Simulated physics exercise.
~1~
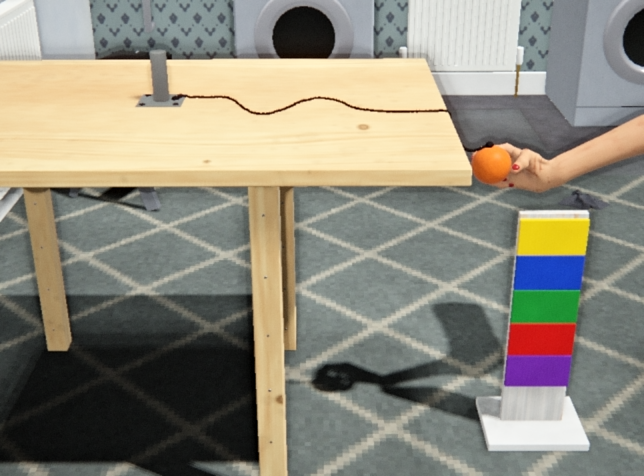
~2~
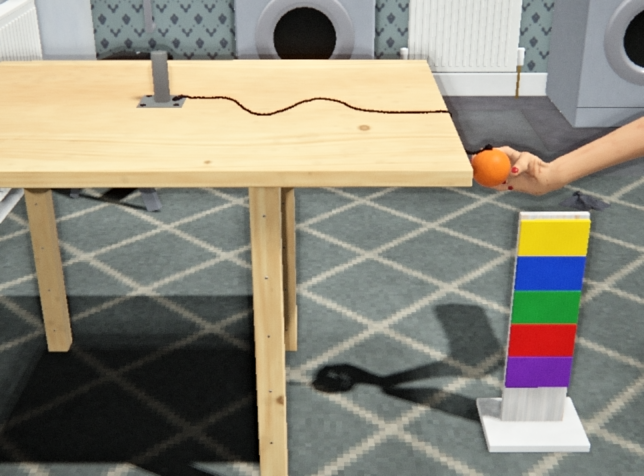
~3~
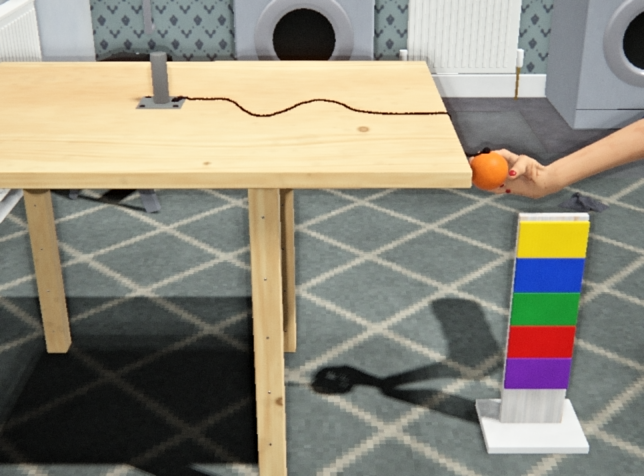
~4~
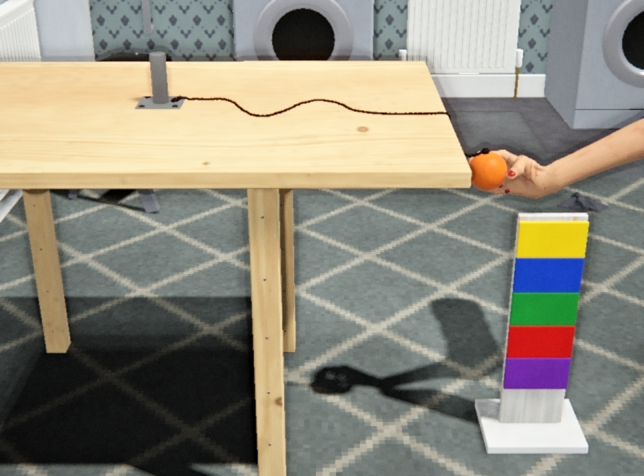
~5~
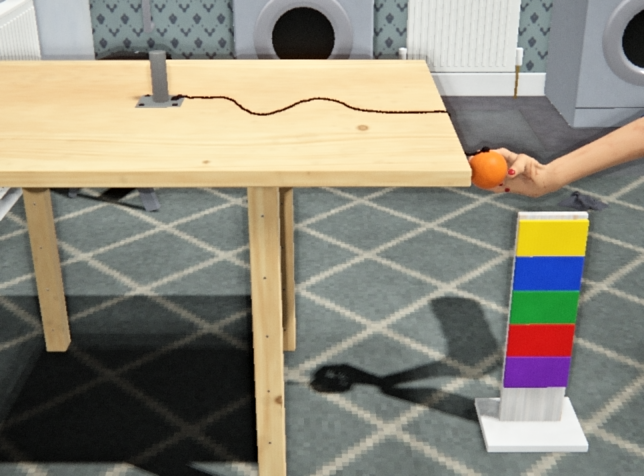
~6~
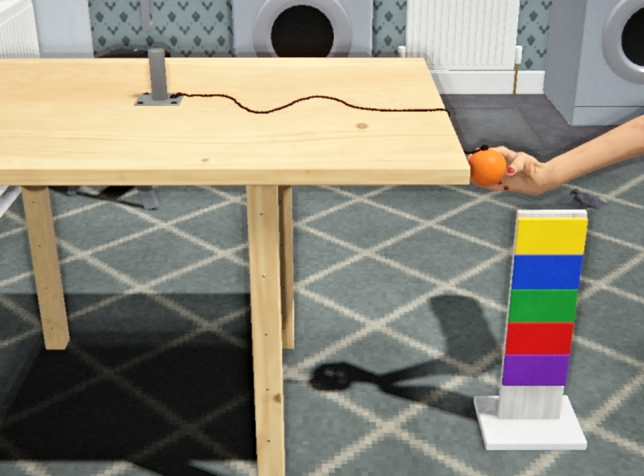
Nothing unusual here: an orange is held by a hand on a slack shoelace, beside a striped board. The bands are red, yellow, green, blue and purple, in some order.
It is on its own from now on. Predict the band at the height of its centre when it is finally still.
The blue band, level with its centre.
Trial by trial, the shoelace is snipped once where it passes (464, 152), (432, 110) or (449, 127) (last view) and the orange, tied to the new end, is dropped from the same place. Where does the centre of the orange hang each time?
The pixels are (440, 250), (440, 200) and (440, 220), in the order of the tries.
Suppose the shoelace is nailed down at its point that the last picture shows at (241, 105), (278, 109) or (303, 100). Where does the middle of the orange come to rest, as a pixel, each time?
The places are (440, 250), (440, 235) and (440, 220).
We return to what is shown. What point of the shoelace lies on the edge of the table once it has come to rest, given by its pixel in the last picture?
You'll find it close to (363, 109).
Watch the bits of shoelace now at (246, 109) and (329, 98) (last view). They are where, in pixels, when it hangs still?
First: (282, 102). Second: (397, 106).
Soon after, orange near (477, 268); level with blue.
Then, orange near (416, 268); level with blue.
Further on, orange near (448, 274); level with blue.
At rest, orange near (439, 274); level with blue. Its middle rests at the blue band.
